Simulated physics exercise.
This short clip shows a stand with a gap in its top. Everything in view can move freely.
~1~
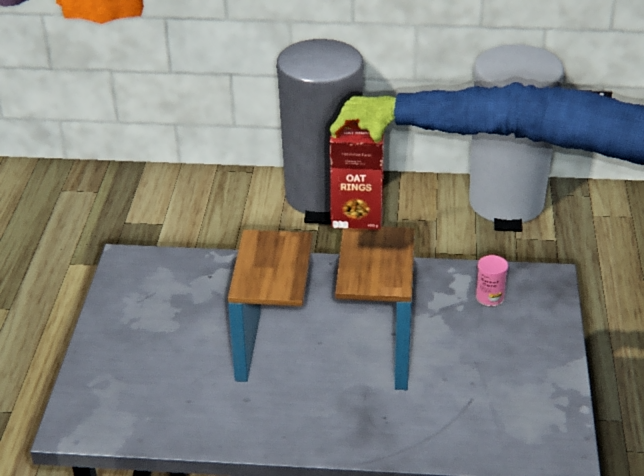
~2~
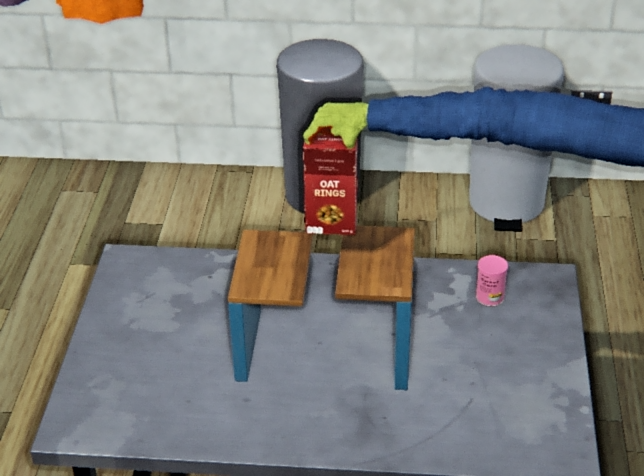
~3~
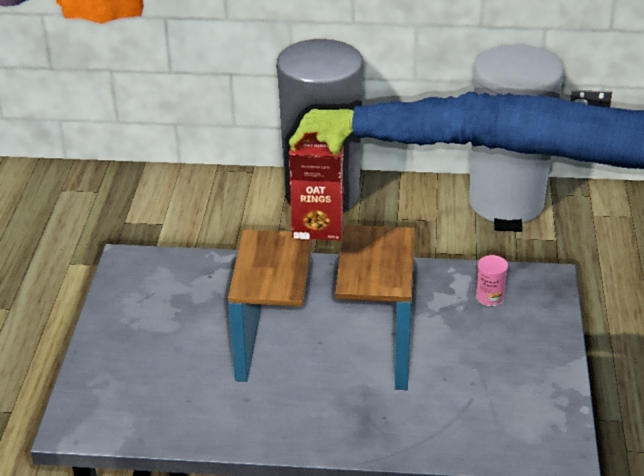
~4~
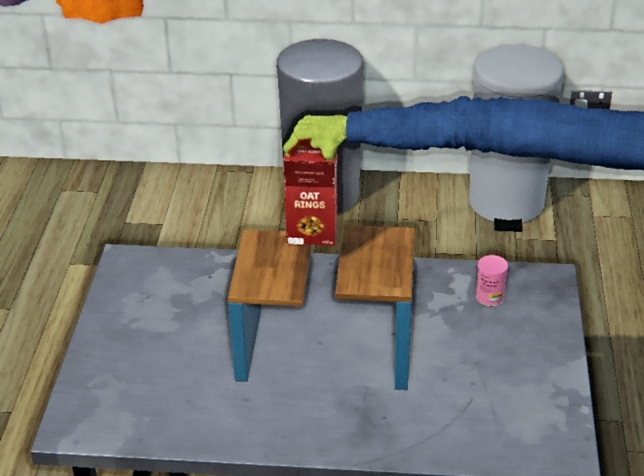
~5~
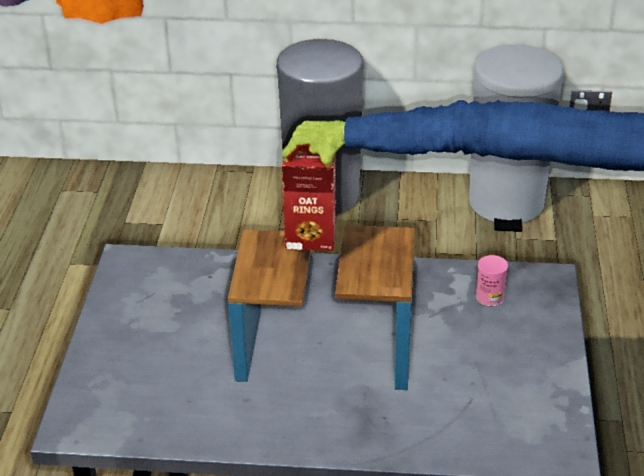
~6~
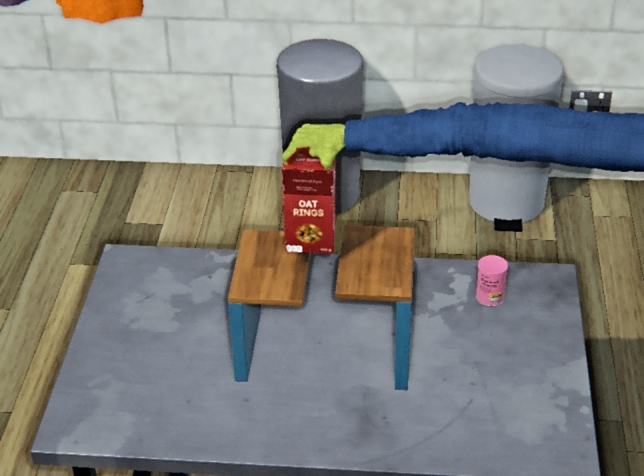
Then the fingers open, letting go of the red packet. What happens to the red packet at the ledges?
Prediction: Stuck.
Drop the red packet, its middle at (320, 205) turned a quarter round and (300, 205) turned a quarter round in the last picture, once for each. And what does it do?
The first time it makes it through, and the second time it does not get through.
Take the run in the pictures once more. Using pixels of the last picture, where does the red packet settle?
Around (357, 239).
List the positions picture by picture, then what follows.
The first frame shows on its way; red packet (357, 180); pink tin (492, 281).
The second frame shows on its way; red packet (331, 186); pink tin (492, 281).
The third frame shows on its way; red packet (317, 191); pink tin (492, 281).
The fourth frame shows on its way; red packet (311, 197); pink tin (492, 281).
The fifth frame shows on its way; red packet (310, 202); pink tin (492, 281).
The sixth frame shows poised above the slot; red packet (310, 205); pink tin (492, 281).
Then, 0.20 s later than the last frame, red packet moved a little near (310, 223).
Then, 0.50 s later than the last frame, red packet tilted by 32° near (331, 231).
Then, 0.70 s later than the last frame, red packet tilted by 67° near (345, 235).
When it is over, lying over on the stand or table, red packet; pink tin as before. End places, in pixels of the last picture, red packet near (357, 239). The packet is caught.
